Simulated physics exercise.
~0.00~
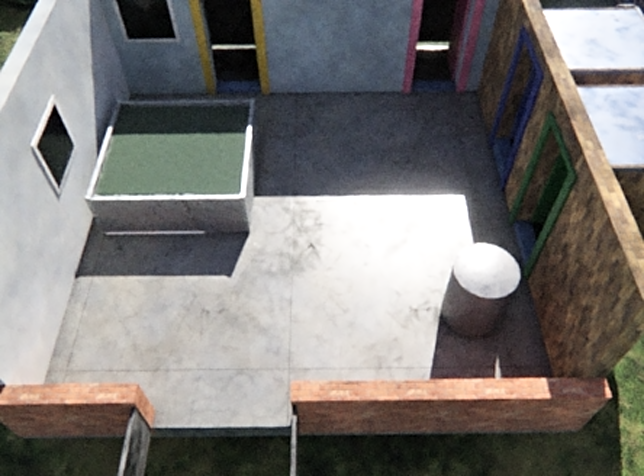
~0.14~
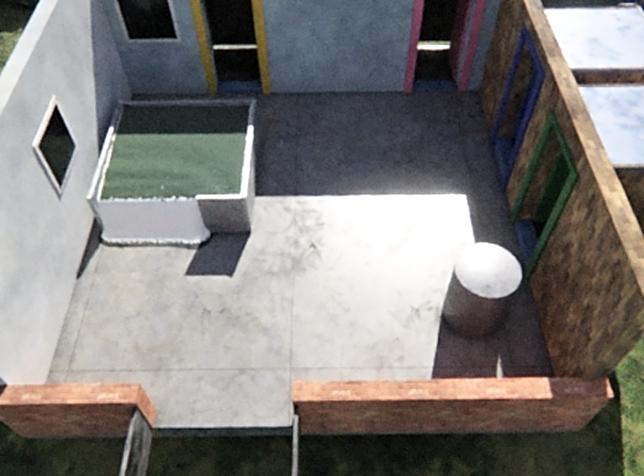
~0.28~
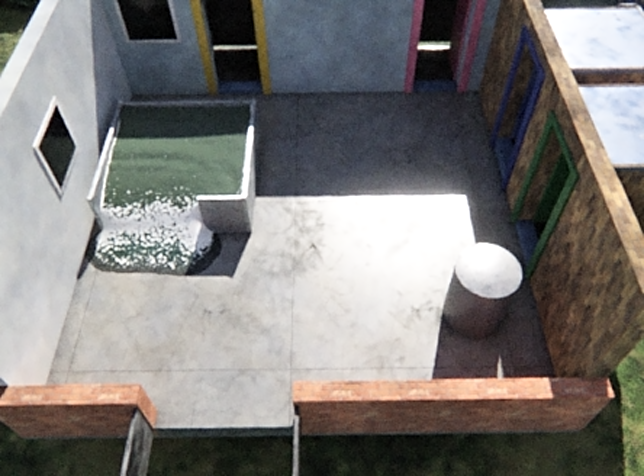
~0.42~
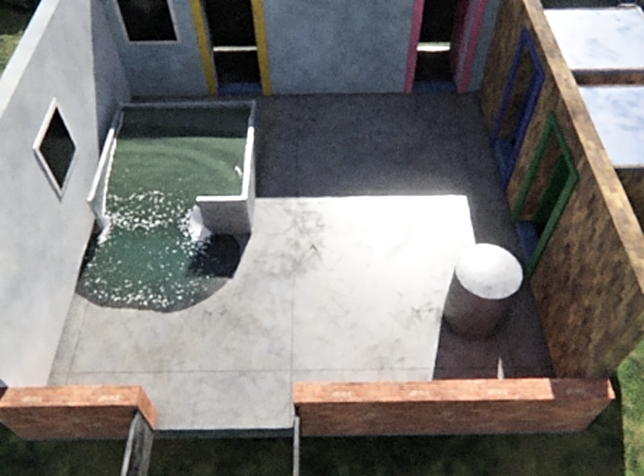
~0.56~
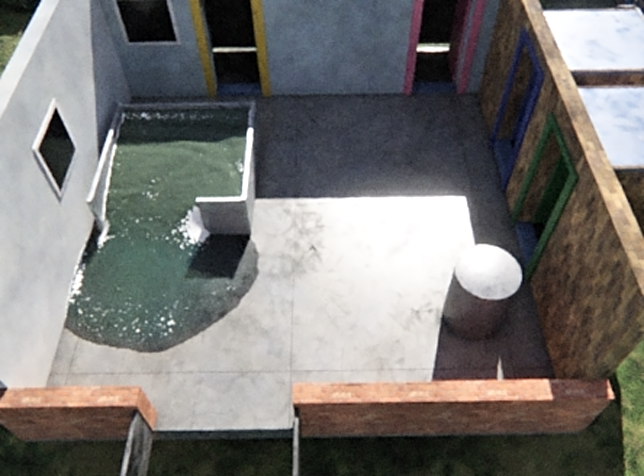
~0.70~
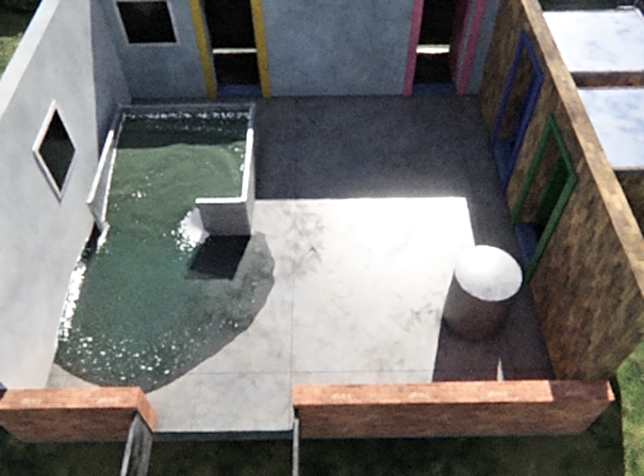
Green water pours through a gap where part of the front wall of an open tank at the left breaks away, foaming at first, then spreading in a widening pool along the left wall toward the low brick wall in front.
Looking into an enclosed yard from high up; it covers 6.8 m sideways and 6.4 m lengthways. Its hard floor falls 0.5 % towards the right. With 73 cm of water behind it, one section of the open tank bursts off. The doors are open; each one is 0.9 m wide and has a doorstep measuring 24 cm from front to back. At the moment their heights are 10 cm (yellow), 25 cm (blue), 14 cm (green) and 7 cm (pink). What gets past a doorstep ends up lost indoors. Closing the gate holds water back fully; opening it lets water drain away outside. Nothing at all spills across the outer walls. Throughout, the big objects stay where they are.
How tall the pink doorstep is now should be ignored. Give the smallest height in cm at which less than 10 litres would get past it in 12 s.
Close to 13 cm is just enough.
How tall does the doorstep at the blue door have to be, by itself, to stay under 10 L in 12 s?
At blue, about 7.0 cm.
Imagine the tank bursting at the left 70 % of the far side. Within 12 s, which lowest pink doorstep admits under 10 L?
Roughly 14.5 cm.
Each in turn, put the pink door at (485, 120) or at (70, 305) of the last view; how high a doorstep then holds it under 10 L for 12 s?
You'd want roughly 10.5 cm there first, then roughly 26 cm.
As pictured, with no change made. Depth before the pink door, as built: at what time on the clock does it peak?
Roughly at 8.0 s.
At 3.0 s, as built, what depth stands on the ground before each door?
Depths in cm: Yellow 0, blue 0, green 0, pink 0.
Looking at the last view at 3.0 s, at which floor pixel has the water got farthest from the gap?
Pixel close to (484, 409).
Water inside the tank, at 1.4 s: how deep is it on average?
It averages close to 46 centimetres.
After 1.4 s water covers 25 % of the floor, deepest (62 cm) near (42, 401); it has not reached the pink door.
After 3.0 s water covers 30 % of the floor, deepest (38 cm) near (52, 414); it has not reached the pink door.
After 12.0 s water covers 95 % of the floor, deepest (12 cm) near (472, 134); 12 cm at the pink door, 93 litres in over its 7 cm doorstep.
At the pink door as built, the water arrived by 6.8 s and peaked near 16 cm at 7.8 s.
With a doorstep of 12 cm, 16 litres would have come in within the 12 s; with 14 cm, 6 litres. So under 10 litres takes about 13 cm.
